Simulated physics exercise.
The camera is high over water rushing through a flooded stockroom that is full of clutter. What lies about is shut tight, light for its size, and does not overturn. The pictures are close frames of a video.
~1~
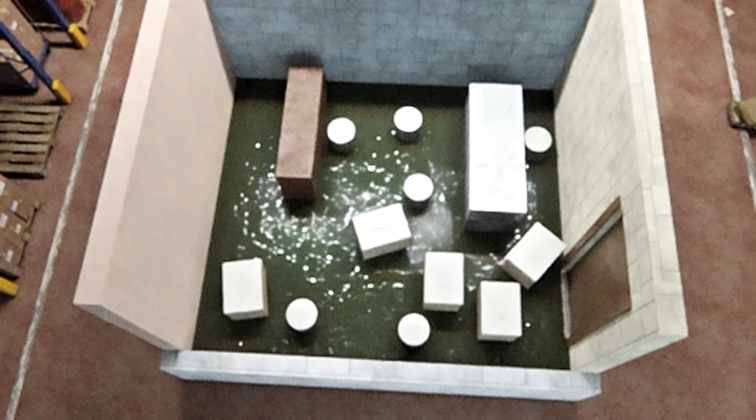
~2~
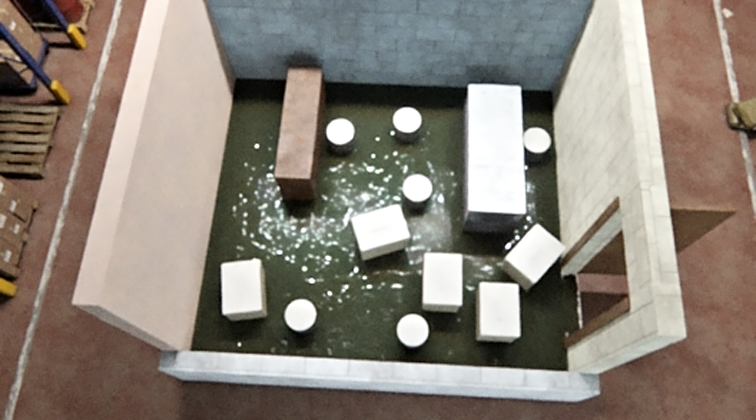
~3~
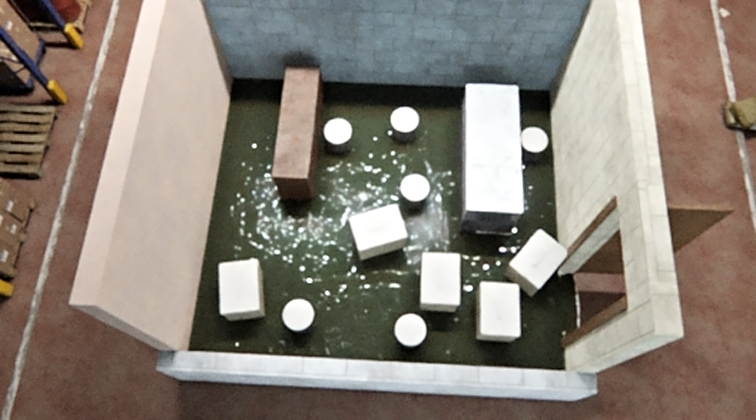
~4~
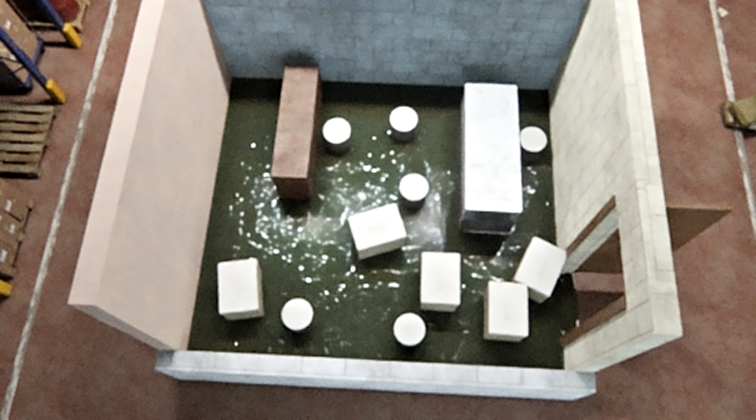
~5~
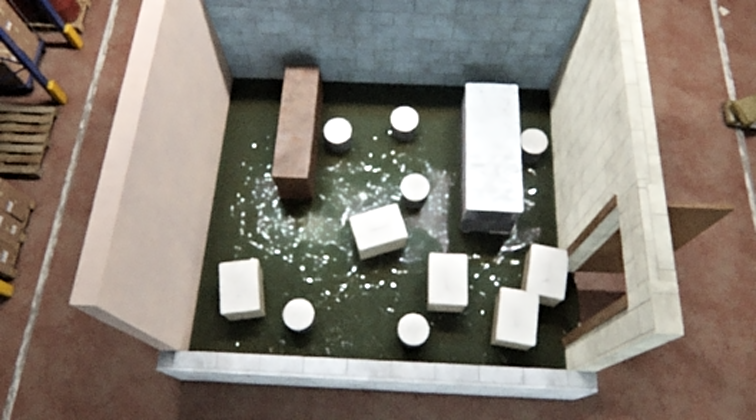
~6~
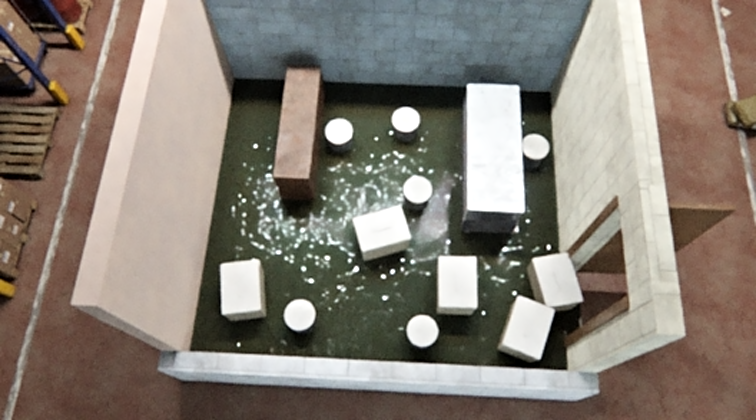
At first, pale blocks and round drums sit in dark, glinting water inside a walled room, with the doorway at right closed. Then the door swings open outward, and the blocks nearest it begin to shift and turn slightly. By the end, several blocks and a drum have drifted a little rightward.
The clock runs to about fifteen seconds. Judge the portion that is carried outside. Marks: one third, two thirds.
Share: Between one and two thirds.
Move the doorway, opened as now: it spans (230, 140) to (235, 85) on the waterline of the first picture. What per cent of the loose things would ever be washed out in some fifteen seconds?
Roughly 10 per cent.
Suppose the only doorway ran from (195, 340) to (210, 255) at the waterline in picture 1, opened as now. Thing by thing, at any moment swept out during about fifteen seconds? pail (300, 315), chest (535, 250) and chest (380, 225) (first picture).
One after the other: Washed out, no, out.
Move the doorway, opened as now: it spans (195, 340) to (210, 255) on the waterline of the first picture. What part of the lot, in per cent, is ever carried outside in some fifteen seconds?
Close to 40 %.
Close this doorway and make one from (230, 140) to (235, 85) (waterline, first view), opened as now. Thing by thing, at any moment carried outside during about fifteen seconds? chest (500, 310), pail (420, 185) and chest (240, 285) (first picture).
As listed: No, kept in, carried outside.
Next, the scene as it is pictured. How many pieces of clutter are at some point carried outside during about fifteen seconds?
That makes 6.
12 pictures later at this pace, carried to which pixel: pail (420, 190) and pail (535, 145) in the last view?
Roughly at (461, 242) and (538, 191).
A moment on, 1 of 11 are out; 10 afloat.
Next, 3 of 11 are out; 8 afloat.
Later, 4 of 11 are out; 7 afloat.
In the end, 6 of 11 are out; 5 afloat.
